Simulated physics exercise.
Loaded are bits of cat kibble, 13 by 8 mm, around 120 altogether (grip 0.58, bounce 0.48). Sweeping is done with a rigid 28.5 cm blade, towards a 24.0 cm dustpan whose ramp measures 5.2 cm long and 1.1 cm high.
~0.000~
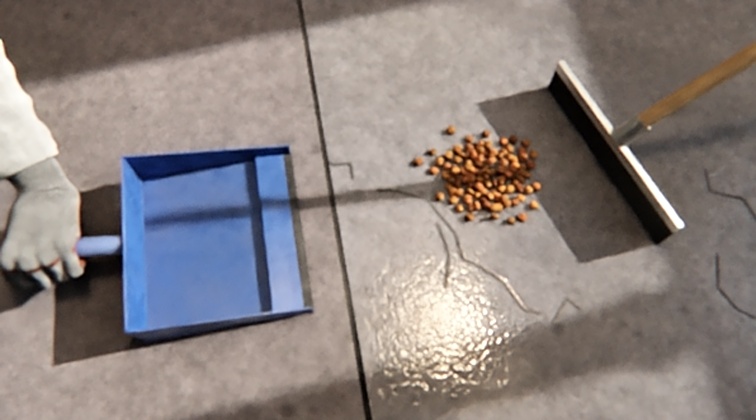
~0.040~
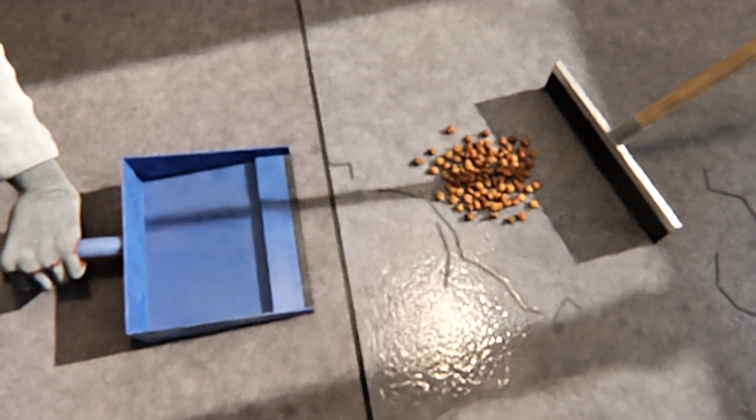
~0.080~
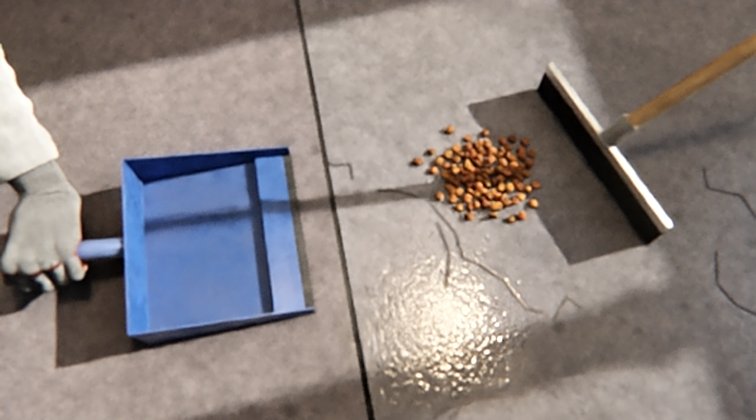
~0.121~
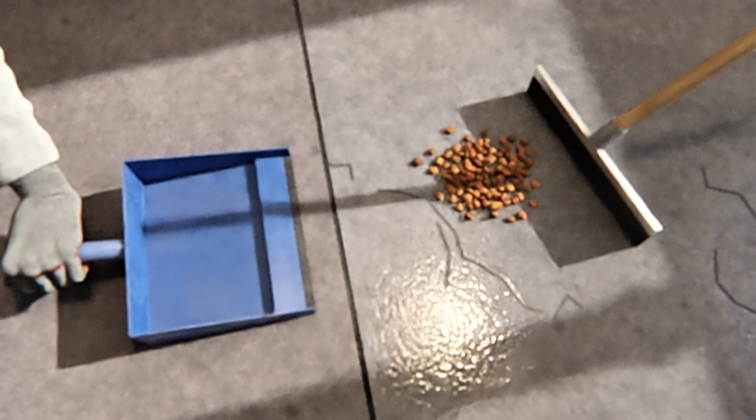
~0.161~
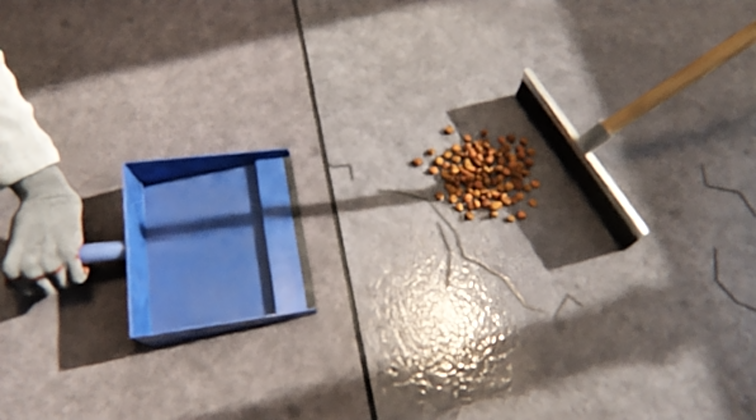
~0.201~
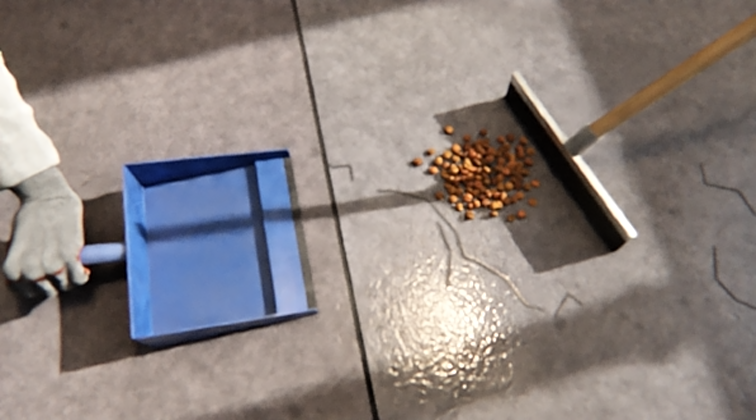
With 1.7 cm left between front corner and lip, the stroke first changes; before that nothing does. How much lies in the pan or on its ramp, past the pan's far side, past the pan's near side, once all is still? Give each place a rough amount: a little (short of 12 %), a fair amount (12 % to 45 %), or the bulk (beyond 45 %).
In the pan or on its ramp: A fair amount; past the pan's far side: A little; past the pan's near side: A little.
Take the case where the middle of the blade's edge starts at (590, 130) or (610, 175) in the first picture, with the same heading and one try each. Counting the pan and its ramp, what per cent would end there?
Some 5 and 25 per cent.
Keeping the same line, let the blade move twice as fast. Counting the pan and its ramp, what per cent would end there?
It would be near 20 per cent.
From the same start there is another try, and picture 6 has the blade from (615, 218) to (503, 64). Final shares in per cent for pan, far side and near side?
Pan: 0, far side: 15, near side: 0.
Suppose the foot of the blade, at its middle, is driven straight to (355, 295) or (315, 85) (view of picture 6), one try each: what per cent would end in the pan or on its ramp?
The two tries give about 20 and 0 percent.
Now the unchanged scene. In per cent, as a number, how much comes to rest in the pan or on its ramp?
Roughly 15 in a hundred come to rest there.
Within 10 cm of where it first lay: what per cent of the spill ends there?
0 %.
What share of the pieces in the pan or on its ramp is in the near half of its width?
Around 20 percent.
After 0.57 s, middle of the blade 22 cm from the lip; 0 % over the lip, far side 0 %, near side 0 %.
After 0.81 s, middle of the blade 12 cm from the lip; 0 % over the lip, far side 0 %, near side 0 %.
After 1.17 s, middle of the blade 5 cm from the lip; 15 % over the lip, far side 0 %, near side 0 %.
By 1.5 s all is still; pan 15 %, far side 0 %, near side 0 %, in front of the lip or behind the blade 80 %.
